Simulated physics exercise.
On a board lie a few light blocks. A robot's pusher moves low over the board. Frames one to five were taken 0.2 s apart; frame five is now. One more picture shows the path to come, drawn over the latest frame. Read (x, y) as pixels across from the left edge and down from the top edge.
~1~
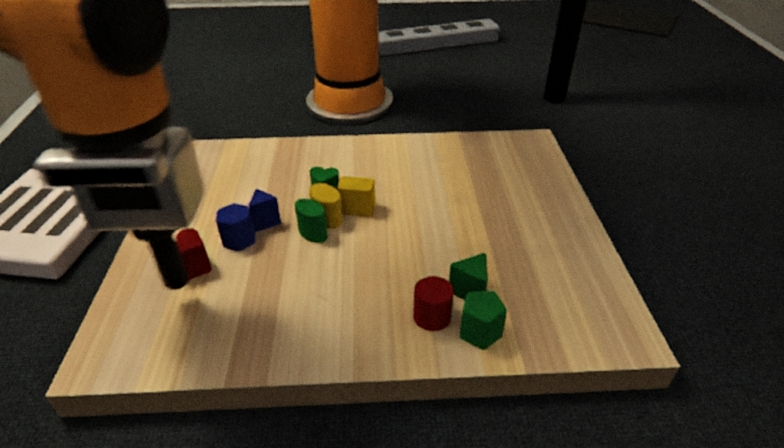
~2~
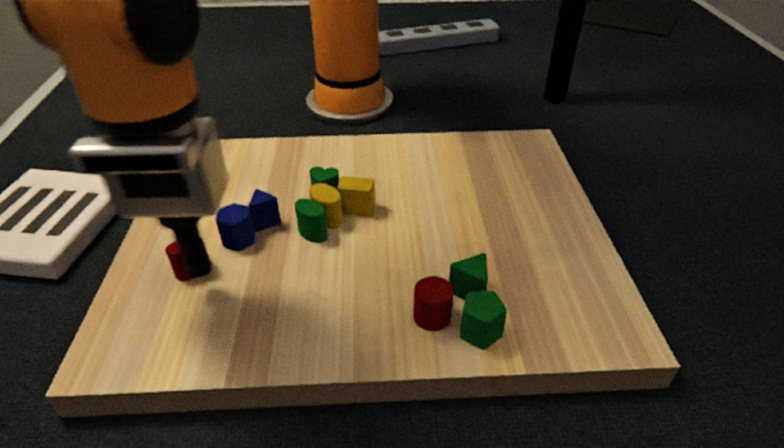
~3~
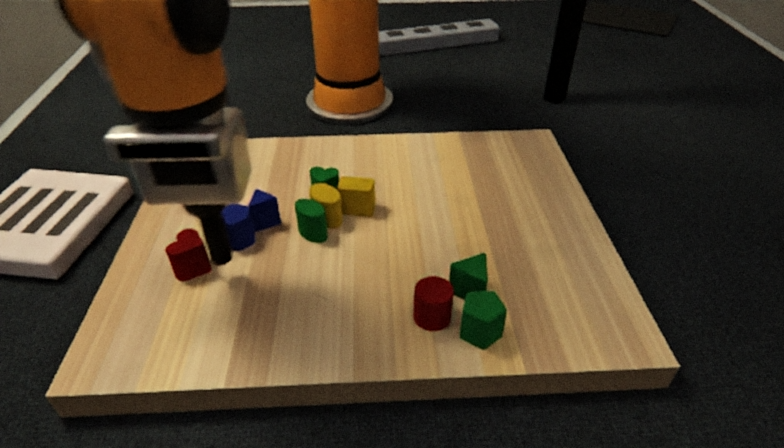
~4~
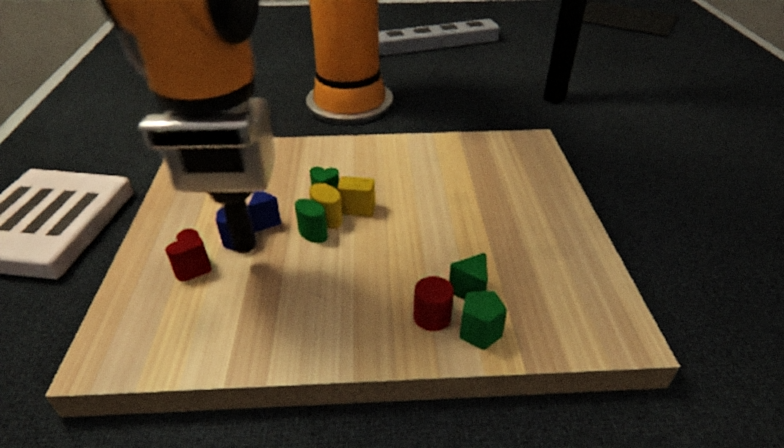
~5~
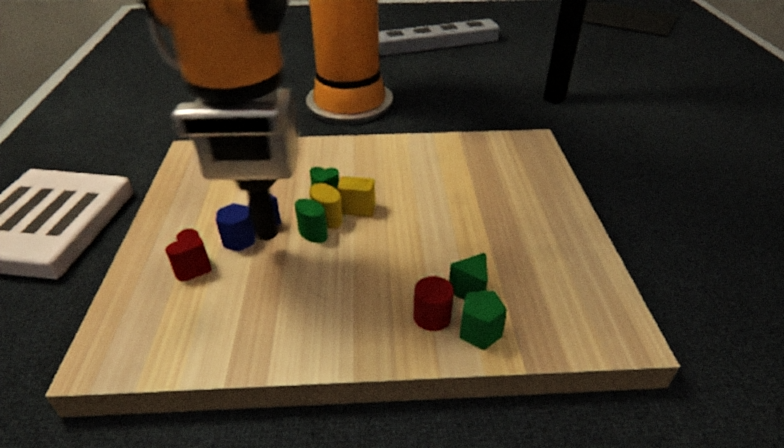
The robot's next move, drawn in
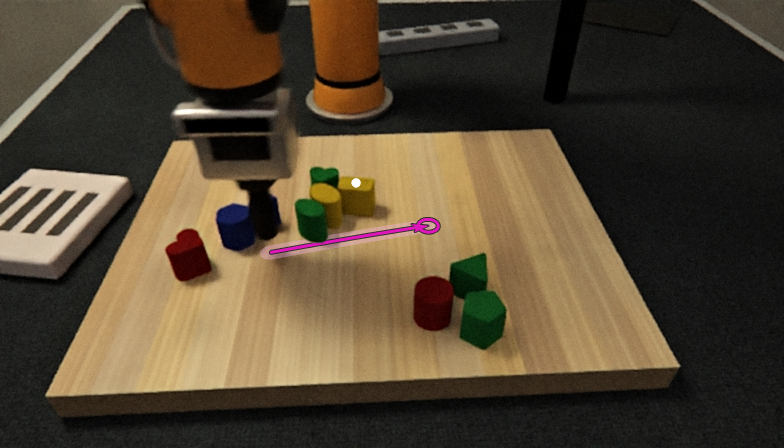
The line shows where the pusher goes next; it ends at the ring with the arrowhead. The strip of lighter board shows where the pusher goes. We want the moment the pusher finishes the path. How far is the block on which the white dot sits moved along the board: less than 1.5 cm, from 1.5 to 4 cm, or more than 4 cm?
Short, under 1.5 cm.
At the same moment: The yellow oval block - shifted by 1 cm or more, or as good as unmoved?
At the moment the path ends, the yellow oval block no longer stands where it did.
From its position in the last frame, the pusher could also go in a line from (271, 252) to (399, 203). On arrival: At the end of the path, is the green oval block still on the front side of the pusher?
That would be a yes.
The drawn path runs from (271, 252) to (428, 226); the dot is on the yellow rectangular block.
The first path, step by step. One third of the way, pusher at (324, 225); green oval block at (325, 202), turned 35° anticlockwise; green heart-shaped block at (323, 171); yellow oval block at (328, 187), turned 20° anticlockwise; yellow rectangular block at (357, 180), turned 20° clockwise.
Two thirds of the way, pusher at (377, 216); green oval block at (333, 200), turned 55° anticlockwise; green heart-shaped block at (323, 171), turned 15° clockwise; yellow oval block at (329, 186), turned 35° anticlockwise; yellow rectangular block at (357, 179), turned 30° clockwise.
At the end, pusher at (429, 208); green oval block at (333, 200), turned 55° anticlockwise; green heart-shaped block at (323, 171), turned 15° clockwise; yellow oval block at (329, 186), turned 35° anticlockwise; yellow rectangular block at (357, 179), turned 30° clockwise.
